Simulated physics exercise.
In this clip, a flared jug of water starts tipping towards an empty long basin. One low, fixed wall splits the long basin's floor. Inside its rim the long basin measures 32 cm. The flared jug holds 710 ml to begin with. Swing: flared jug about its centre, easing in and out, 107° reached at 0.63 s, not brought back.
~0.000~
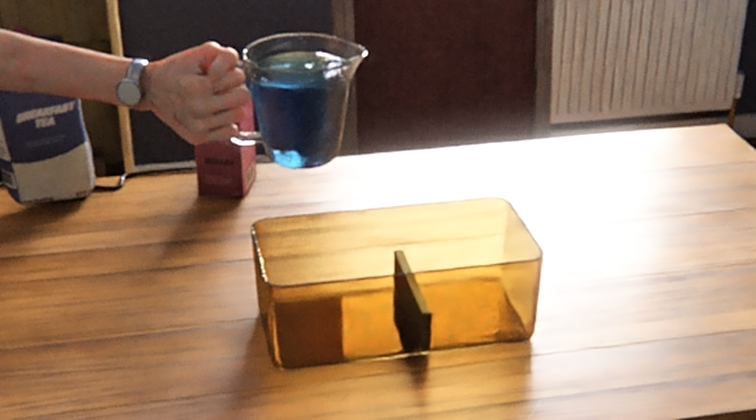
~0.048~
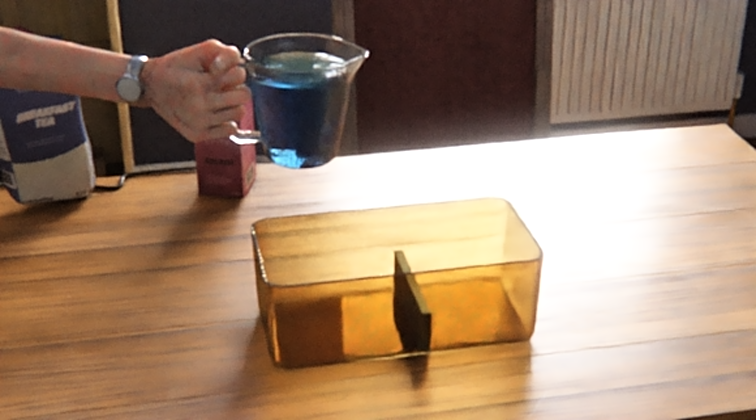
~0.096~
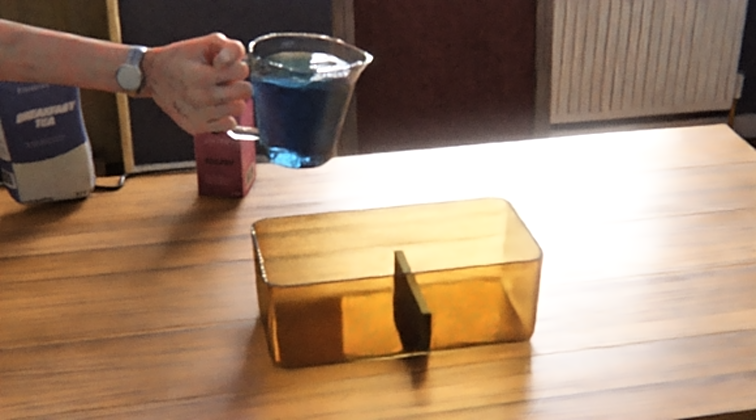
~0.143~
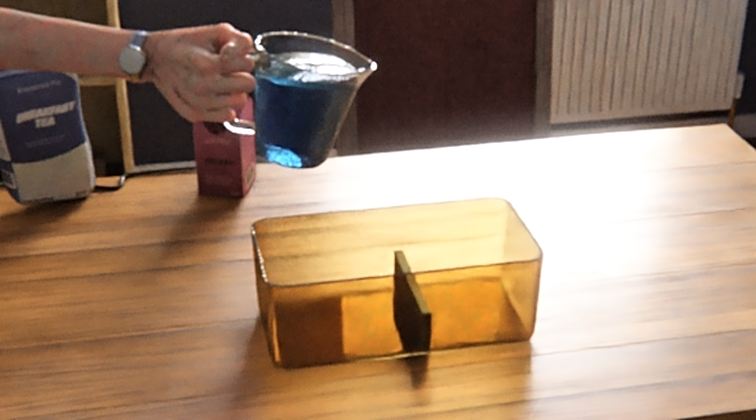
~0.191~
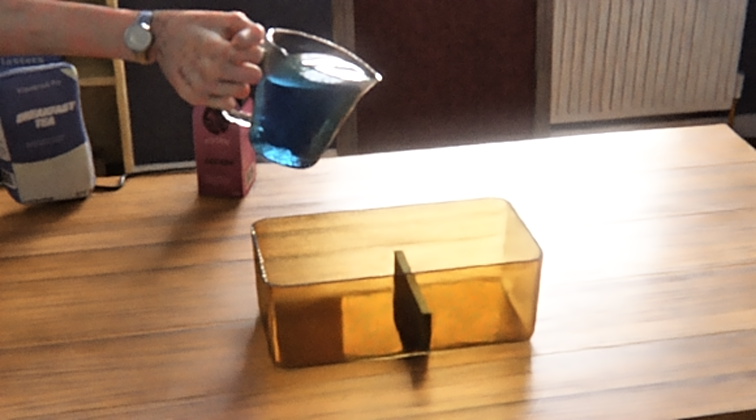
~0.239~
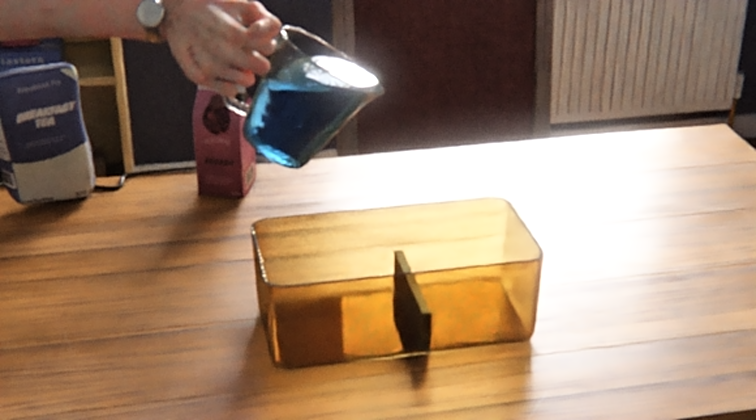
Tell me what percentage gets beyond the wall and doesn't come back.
Around 62 % gets beyond the wall and stays.
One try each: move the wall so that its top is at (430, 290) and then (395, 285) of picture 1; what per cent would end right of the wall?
In order, 30 and 90 per cent.
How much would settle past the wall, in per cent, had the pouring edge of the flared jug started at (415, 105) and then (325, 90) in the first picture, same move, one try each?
About 90 %, then about 5 %.
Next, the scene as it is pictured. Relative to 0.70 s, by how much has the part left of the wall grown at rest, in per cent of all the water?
Difference: Approx. 12 %.
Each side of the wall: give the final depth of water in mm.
Once settled, the left stands around 10 mm and the right around 22 mm.
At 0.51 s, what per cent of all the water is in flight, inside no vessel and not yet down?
At that moment, about 36 percent.
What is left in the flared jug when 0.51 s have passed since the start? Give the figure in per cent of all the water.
I'd put it near 44 percent.
Then, 0.51 s in, the tilt is 97° and 45 per cent is still to pour, 0 is left of the wall and 19 right of it.
Then, 0.70 s in, the tilt is 107° and 6 per cent is still to pour, 23 is left of the wall and 53 right of it.
Then, 0.91 s in, the tilt is 107° and 0 per cent is still to pour, 35 is left of the wall and 62 right of it.
Then, 1.13 s in, the tilt is 107° and 0 per cent is still to pour, 36 is left of the wall and 62 right of it.
Finally, 36 per cent lies left of the wall, 62 right of it and 2 outside.
